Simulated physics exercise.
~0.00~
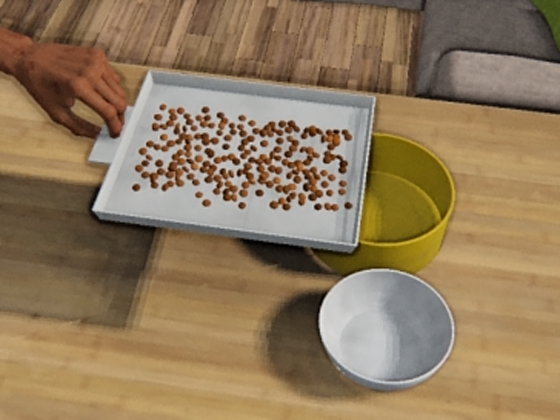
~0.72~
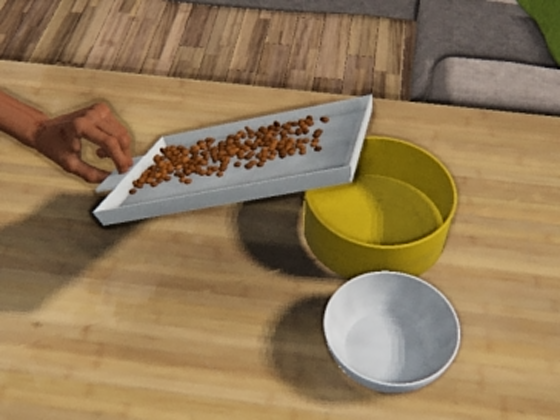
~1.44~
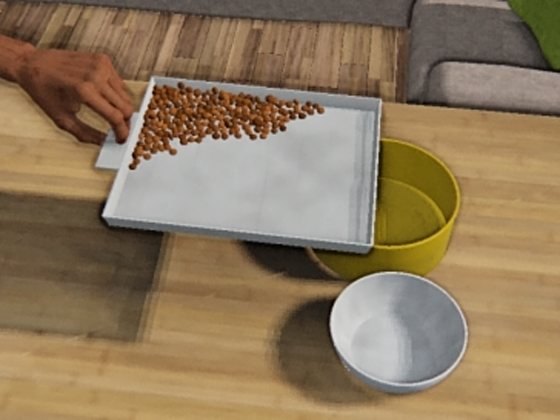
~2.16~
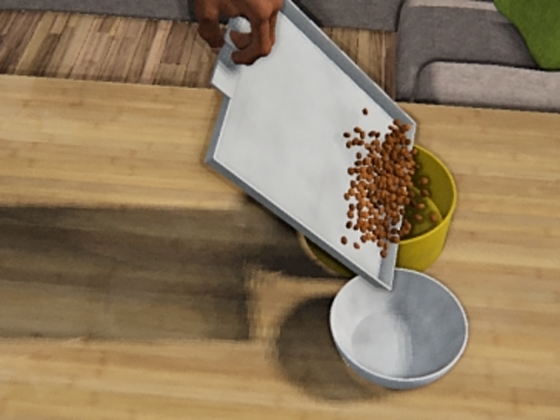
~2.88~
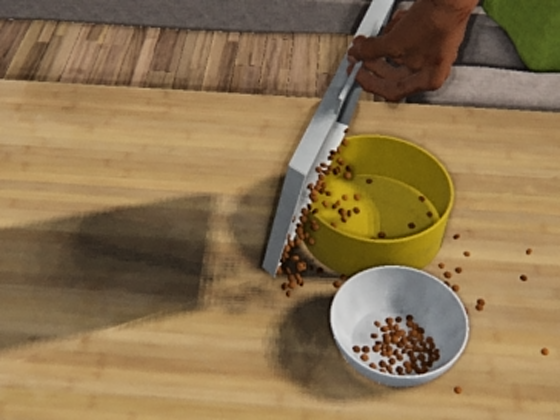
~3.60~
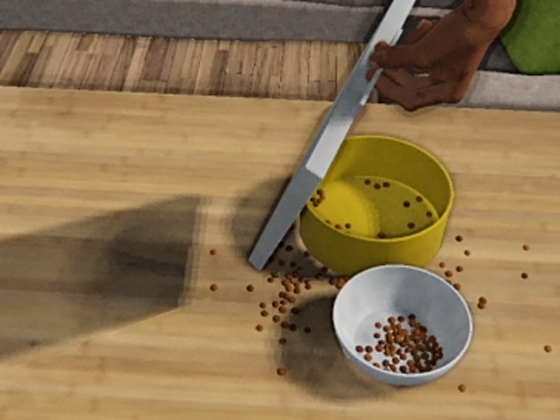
At the start, a hand holds a pale tray scattered with small brown pieces of kibble above a wooden table, beside a yellow pot and a white bowl. The hand tilts the tray, then brings it back level, leaving the pieces gathered along its far left side. Next it swings the tray round and tips it to the right, so the kibble slides to the low end. As the tray steepens, pieces pour into both containers and spill onto the table. Finally, the emptied tray stays steeply tipped, with kibble lying in the pot, in the bowl and around them.
